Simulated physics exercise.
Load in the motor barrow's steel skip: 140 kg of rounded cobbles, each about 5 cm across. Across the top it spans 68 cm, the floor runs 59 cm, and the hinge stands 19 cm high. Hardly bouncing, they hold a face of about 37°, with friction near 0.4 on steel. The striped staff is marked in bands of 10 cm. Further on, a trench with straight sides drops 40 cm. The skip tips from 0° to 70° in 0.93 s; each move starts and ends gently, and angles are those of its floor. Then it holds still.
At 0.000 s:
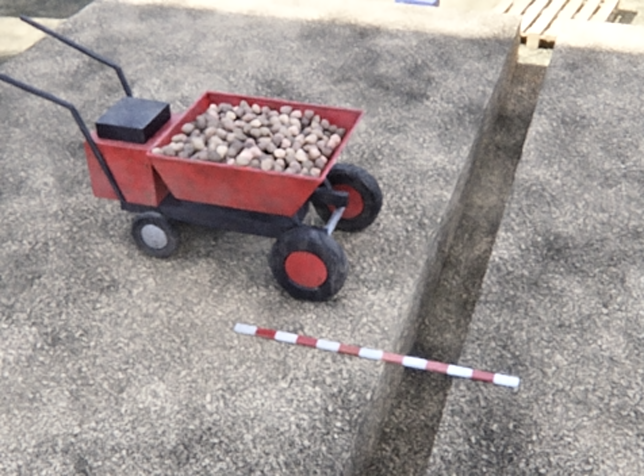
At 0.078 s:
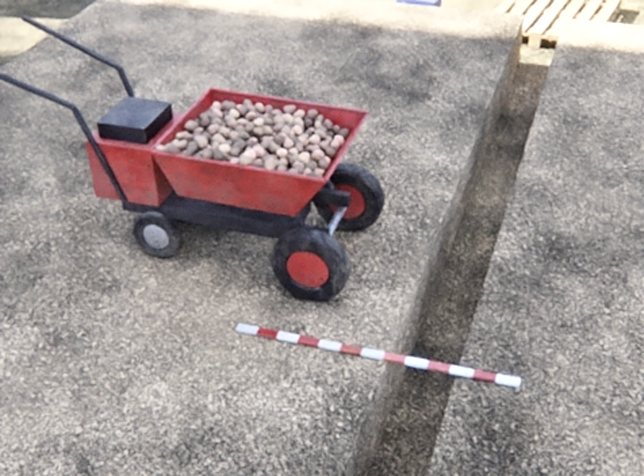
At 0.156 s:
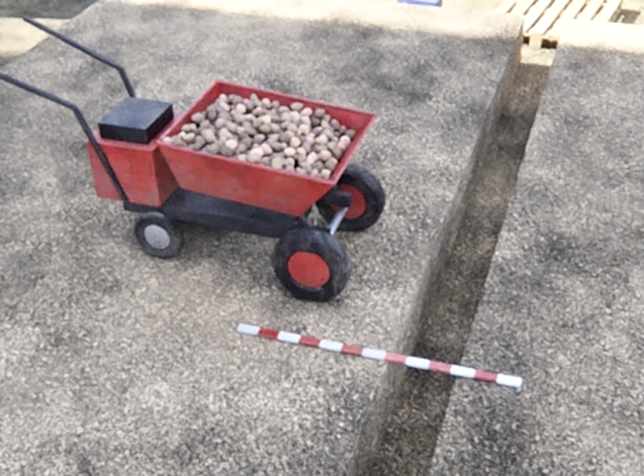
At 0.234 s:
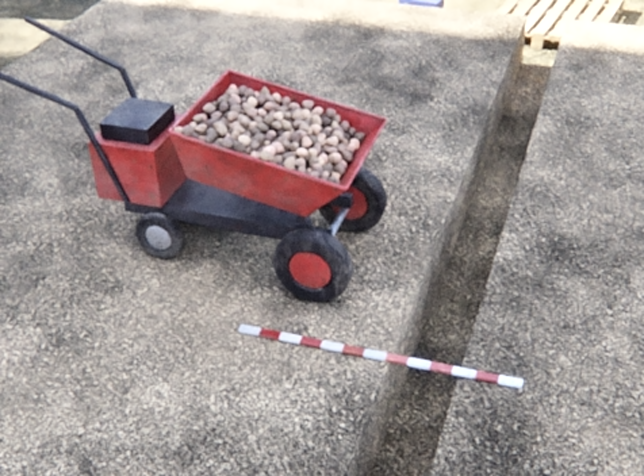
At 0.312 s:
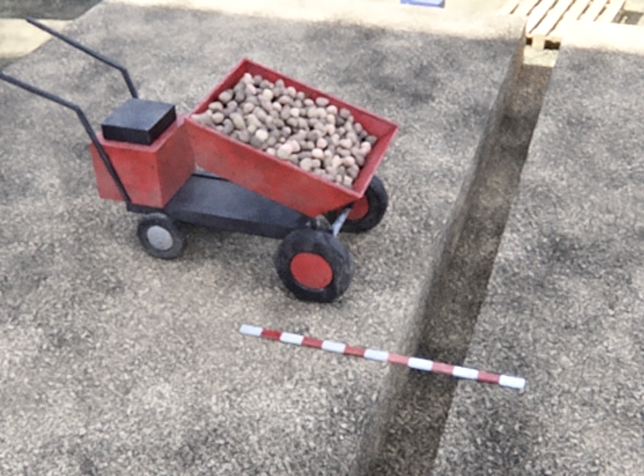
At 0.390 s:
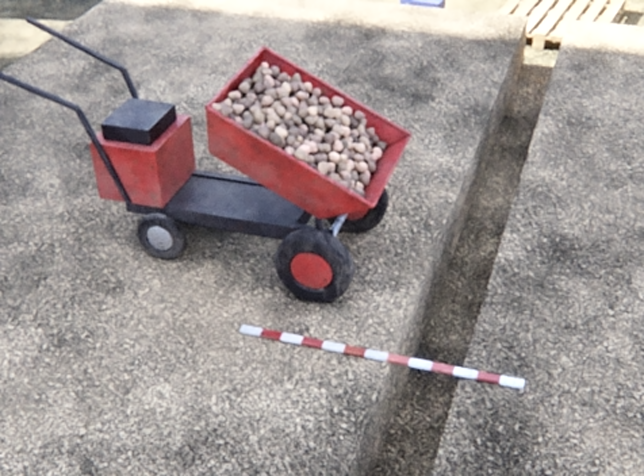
Beside a narrow trench, a red barrow's skip full of rounded stones tilts steadily toward the right.
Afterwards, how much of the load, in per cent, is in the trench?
About 61 per cent.
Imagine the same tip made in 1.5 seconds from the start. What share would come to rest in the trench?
Then roughly 75 percent.
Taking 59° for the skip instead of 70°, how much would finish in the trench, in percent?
Near 45 per cent then.
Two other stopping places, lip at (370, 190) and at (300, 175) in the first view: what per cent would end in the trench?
From the first spot near 20, from the second near 85 per cent.
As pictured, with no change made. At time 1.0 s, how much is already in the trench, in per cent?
About 25%.
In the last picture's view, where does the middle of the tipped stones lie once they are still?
(473, 327).
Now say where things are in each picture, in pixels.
In the first picture, lip at (321, 181), floor tilted 0°, highest stones at (255, 129).
In the second picture, the skip is at 1°, its lip at (326, 181); the top of the load is at (243, 125); the stones move at 0.3 m/s on average.
In the third picture, lip at (334, 184), floor tilted 5°, highest stones at (236, 116); the stones move at 0.6 m/s on average.
In the fourth picture, the skip is at 11°, its lip at (346, 189); the top of the load is at (238, 105); the stones move at 0.8 m/s on average.
In the fifth picture, lip at (360, 197), floor tilted 18°, highest stones at (246, 93); the stones move at 1.0 m/s on average.
In the sixth picture, lip at (373, 207), floor tilted 27°, highest stones at (257, 82); the stones move at 1.1 m/s on average.
After 0.7 s the floor is at 59°; 100 % in the skip; the foremost stones are at (411, 225).
After 1.0 s the floor is at 70°; 60 % in the skip, 26 % in the trench, 14 % past the trench; the foremost stones are at (522, 300).
After 1.4 s the floor is at 70°; 24 % in the skip, 37 % in the trench, 39 % past the trench; the foremost stones are past the picture's edge.
After 3.3 s the floor is at 70°; 0 % in the skip, 61 % in the trench, 39 % past the trench; the foremost stones are past the picture's edge.
